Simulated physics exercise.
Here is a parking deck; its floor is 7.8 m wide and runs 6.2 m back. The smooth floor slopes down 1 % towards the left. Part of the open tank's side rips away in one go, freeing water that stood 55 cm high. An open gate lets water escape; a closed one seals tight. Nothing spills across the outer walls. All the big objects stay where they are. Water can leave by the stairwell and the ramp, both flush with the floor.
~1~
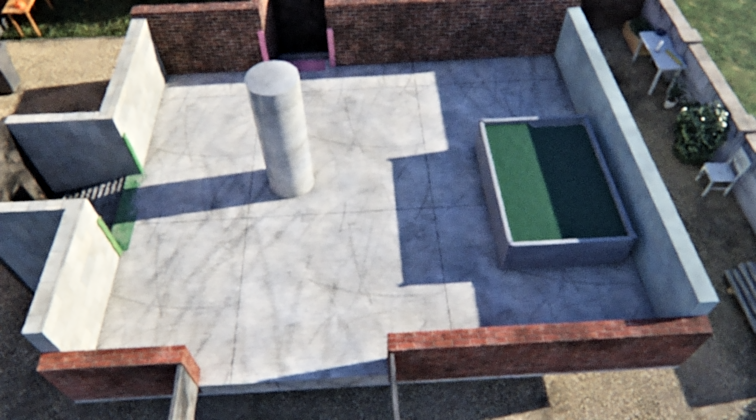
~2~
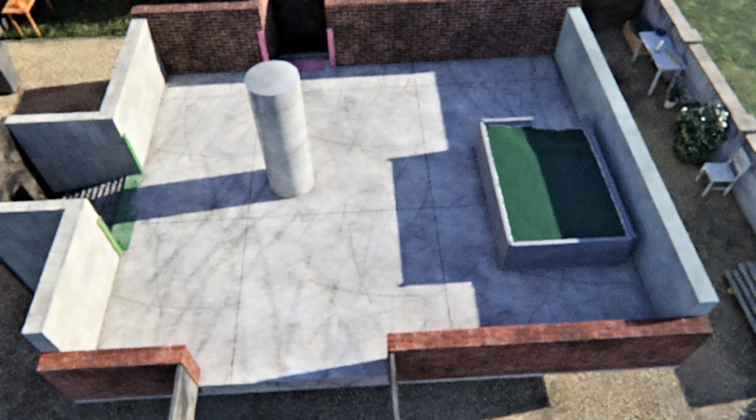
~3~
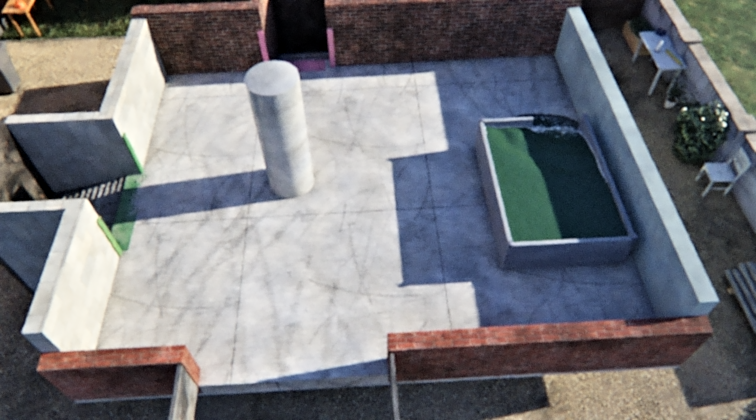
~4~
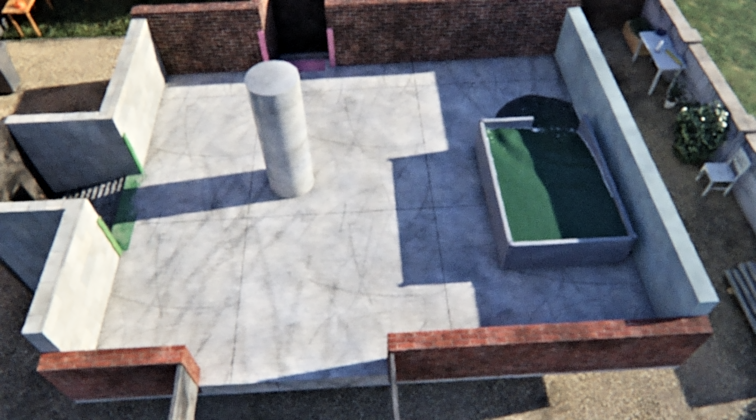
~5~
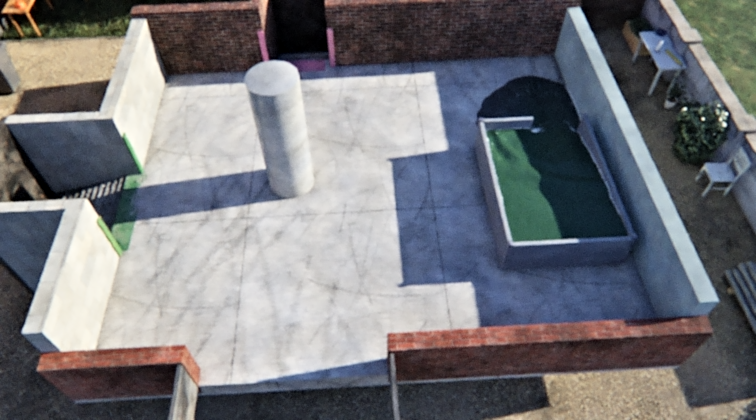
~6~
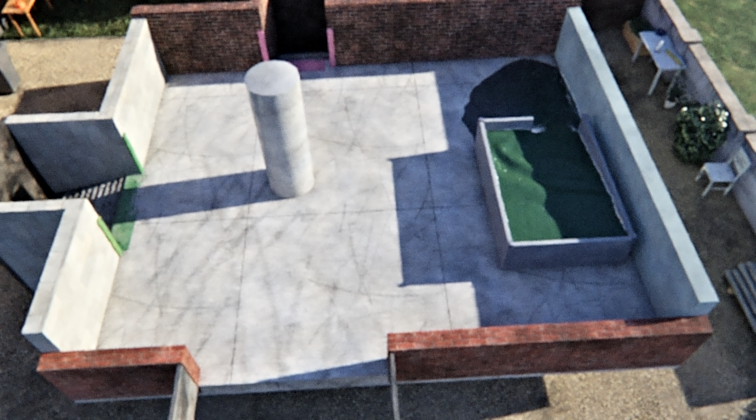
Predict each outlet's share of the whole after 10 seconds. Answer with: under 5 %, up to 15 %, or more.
Shares: The gate takes under 5 %; the stair shaft (marked pink) takes less than 5 %; the ramp down (marked green) takes between 5 and 15 %.
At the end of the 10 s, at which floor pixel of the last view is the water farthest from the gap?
Near (89, 375).
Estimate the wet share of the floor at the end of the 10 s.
About 70 per cent.
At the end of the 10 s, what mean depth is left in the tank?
About 12 cm.
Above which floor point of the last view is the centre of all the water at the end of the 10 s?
At about (364, 161).
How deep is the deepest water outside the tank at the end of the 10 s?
Up to some 12 cm.
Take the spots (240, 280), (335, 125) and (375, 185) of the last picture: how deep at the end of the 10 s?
In that order: 3, 2 and 1 cm.
A moment later water covers 10 % of the floor and is deepest (40 cm) near (545, 59); gone so far, the gate 0 %, the stair shaft (marked pink) 0 %, the ramp down (marked green) 0 %.
Soon after water covers 15 % of the floor and is deepest (38 cm) near (536, 60); gone so far, the gate 0 %, the stair shaft (marked pink) 0 %, the ramp down (marked green) 0 %.
Next water covers 30 % of the floor and is deepest (28 cm) near (518, 60); gone so far, the gate 0 %, the stair shaft (marked pink) 0 %, the ramp down (marked green) 0 %.
Later on water covers 55 % of the floor and is deepest (18 cm) near (482, 62); gone so far, the gate 0 %, the stair shaft (marked pink) 1 %, the ramp down (marked green) 1 %.
At the end water covers 70 % of the floor and is deepest (12 cm) near (165, 85); gone so far, the gate 0 %, the stair shaft (marked pink) 2 %, the ramp down (marked green) 7 %.
